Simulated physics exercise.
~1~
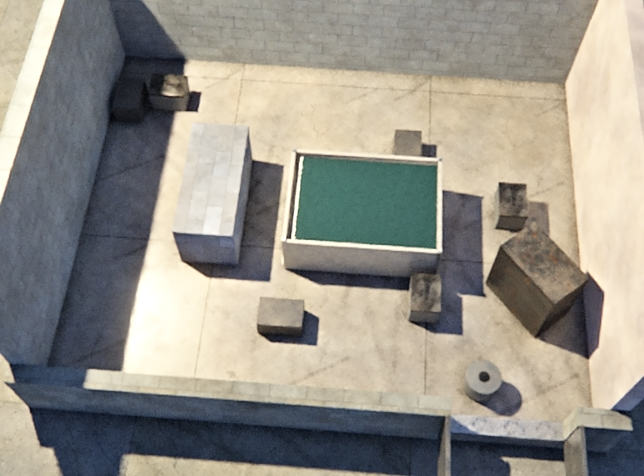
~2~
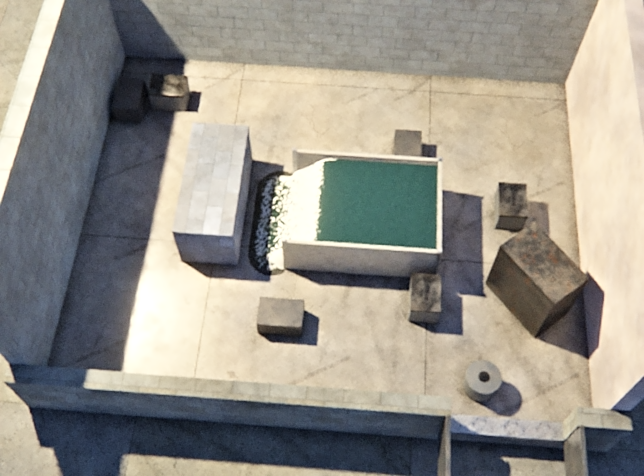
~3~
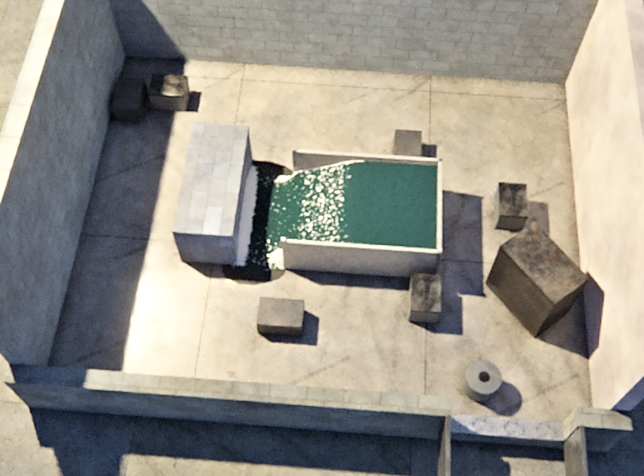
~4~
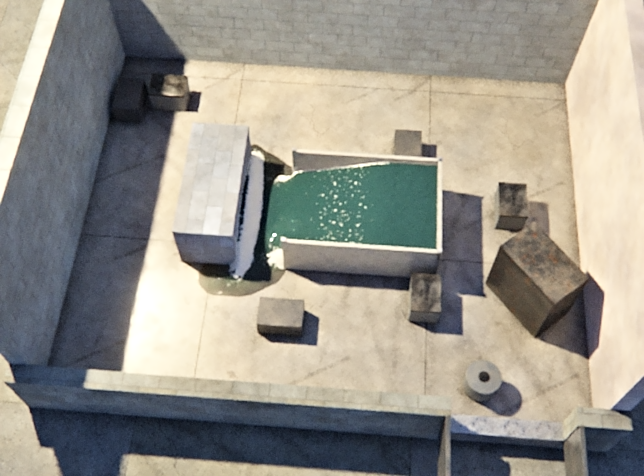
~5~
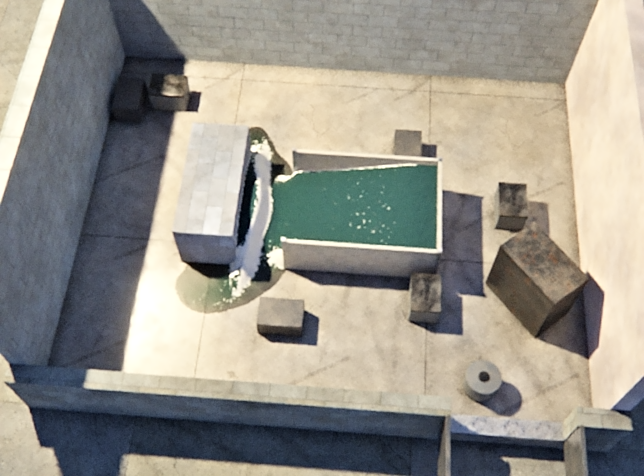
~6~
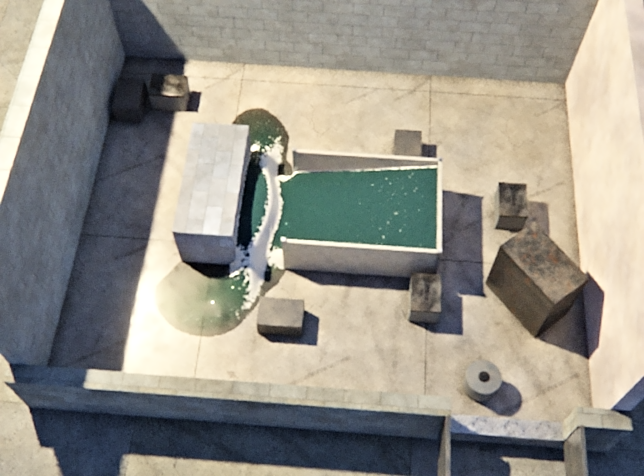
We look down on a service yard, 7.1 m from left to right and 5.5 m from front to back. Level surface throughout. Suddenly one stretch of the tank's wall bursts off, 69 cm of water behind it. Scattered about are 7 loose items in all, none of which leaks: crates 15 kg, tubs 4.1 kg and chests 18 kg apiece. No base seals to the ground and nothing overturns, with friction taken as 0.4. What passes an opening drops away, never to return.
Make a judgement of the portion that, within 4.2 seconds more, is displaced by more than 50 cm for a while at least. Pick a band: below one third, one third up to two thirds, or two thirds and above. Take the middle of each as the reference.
The share is one third up to two thirds.
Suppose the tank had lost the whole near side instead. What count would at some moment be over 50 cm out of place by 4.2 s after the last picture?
The answer would then be 5.
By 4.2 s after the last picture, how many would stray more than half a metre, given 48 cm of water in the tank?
Then 2 of them.
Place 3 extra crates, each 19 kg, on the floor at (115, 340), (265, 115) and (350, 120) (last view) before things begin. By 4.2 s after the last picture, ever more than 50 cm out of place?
Reading them off in order: Clears the mark, clears the mark, not beyond.
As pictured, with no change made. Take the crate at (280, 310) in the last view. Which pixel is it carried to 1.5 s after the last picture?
Look about (358, 358).
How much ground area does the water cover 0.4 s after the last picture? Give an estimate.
I'd estimate close to 9.5 m2.
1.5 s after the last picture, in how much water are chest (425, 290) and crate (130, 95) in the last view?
Around 0 cm and 0 cm.
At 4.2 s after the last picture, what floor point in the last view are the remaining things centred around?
I'd put it close to (372, 224) in the last view.
Then, 0.4 s after the last picture 0 of 7 are over 50 cm from their spots; 0 afloat.
Then, 1.5 s after the last picture 1 of 7 are over 50 cm from their spots; 0 afloat.
Then, 2.8 s after the last picture 2 of 7 are over 50 cm from their spots; 0 afloat.
Then, 4.2 s after the last picture 3 of 7 are over 50 cm from their spots, and 3 have been at some point; 2 afloat.
